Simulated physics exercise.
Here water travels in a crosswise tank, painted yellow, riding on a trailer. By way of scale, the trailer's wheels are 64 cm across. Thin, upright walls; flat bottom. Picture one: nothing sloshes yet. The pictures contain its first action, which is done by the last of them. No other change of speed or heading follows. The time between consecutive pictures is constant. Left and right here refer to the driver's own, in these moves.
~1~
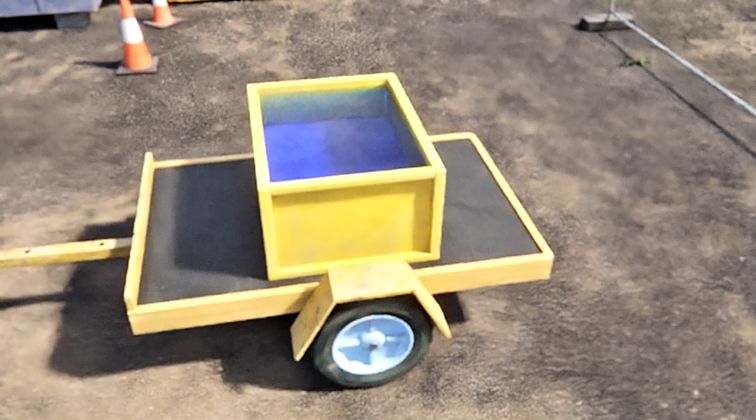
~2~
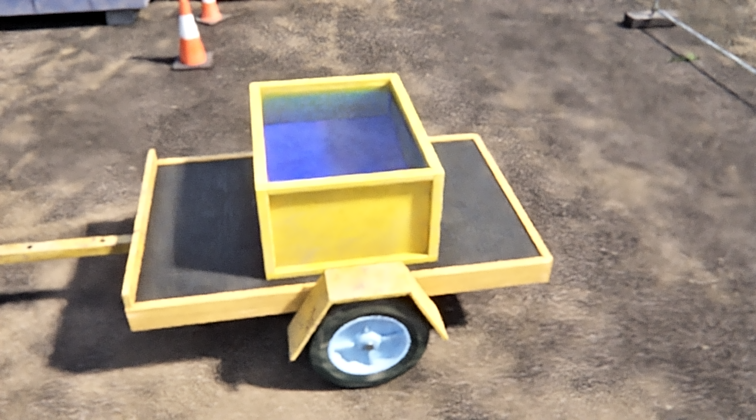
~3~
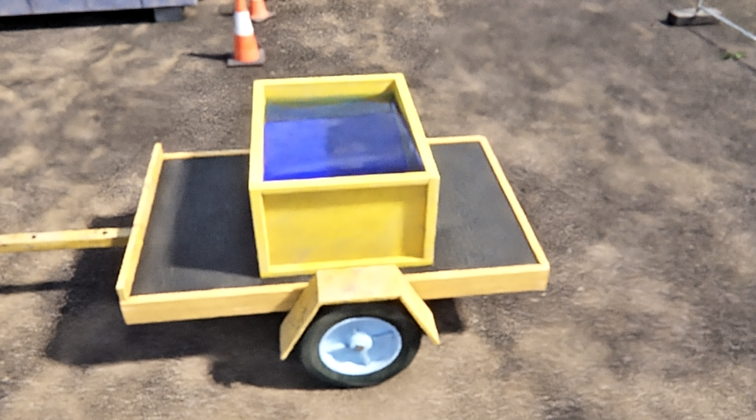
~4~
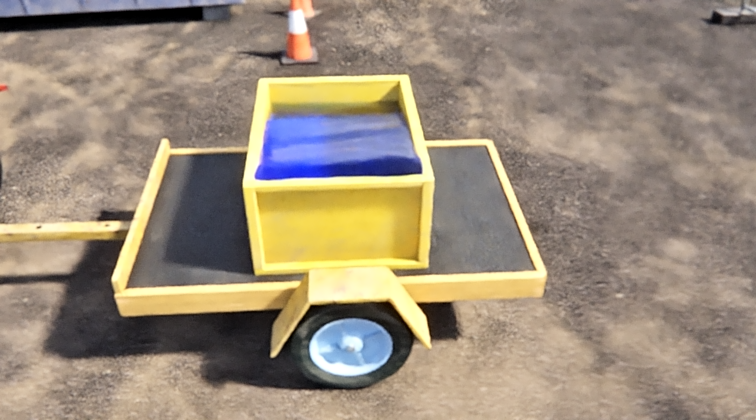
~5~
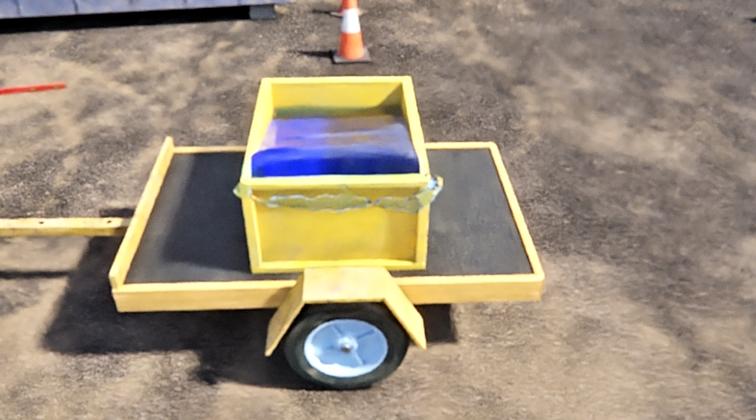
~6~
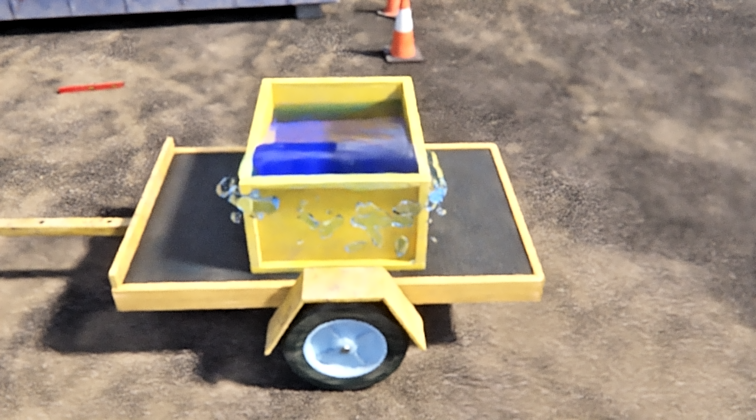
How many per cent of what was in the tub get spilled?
Roughly 5 per cent gets spilled.
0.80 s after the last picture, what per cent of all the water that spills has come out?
Around 60 percent of it.
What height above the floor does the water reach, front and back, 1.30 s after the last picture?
At the front the surface is at 48 cm, while at the back it is at 44 cm.
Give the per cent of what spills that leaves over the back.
About 10 percent.
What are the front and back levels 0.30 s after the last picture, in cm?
Around 46 cm toward the front, with 48 cm behind.
Then, 0.30 s later than the final frame, it stands 48 cm high behind and 47 cm in front; 3 per cent has gone over the near side.
Then, 0.80 s later than the final frame, it stands 44 cm high behind and 45 cm in front; 3 per cent has gone over the near side.
Then, 1.30 s later than the final frame, it stands 45 cm high behind and 47 cm in front; 4 per cent has gone over the near side.
Then, 2.99 s later than the final frame, 5 per cent has gone over the near side, 22 of 412 litres.
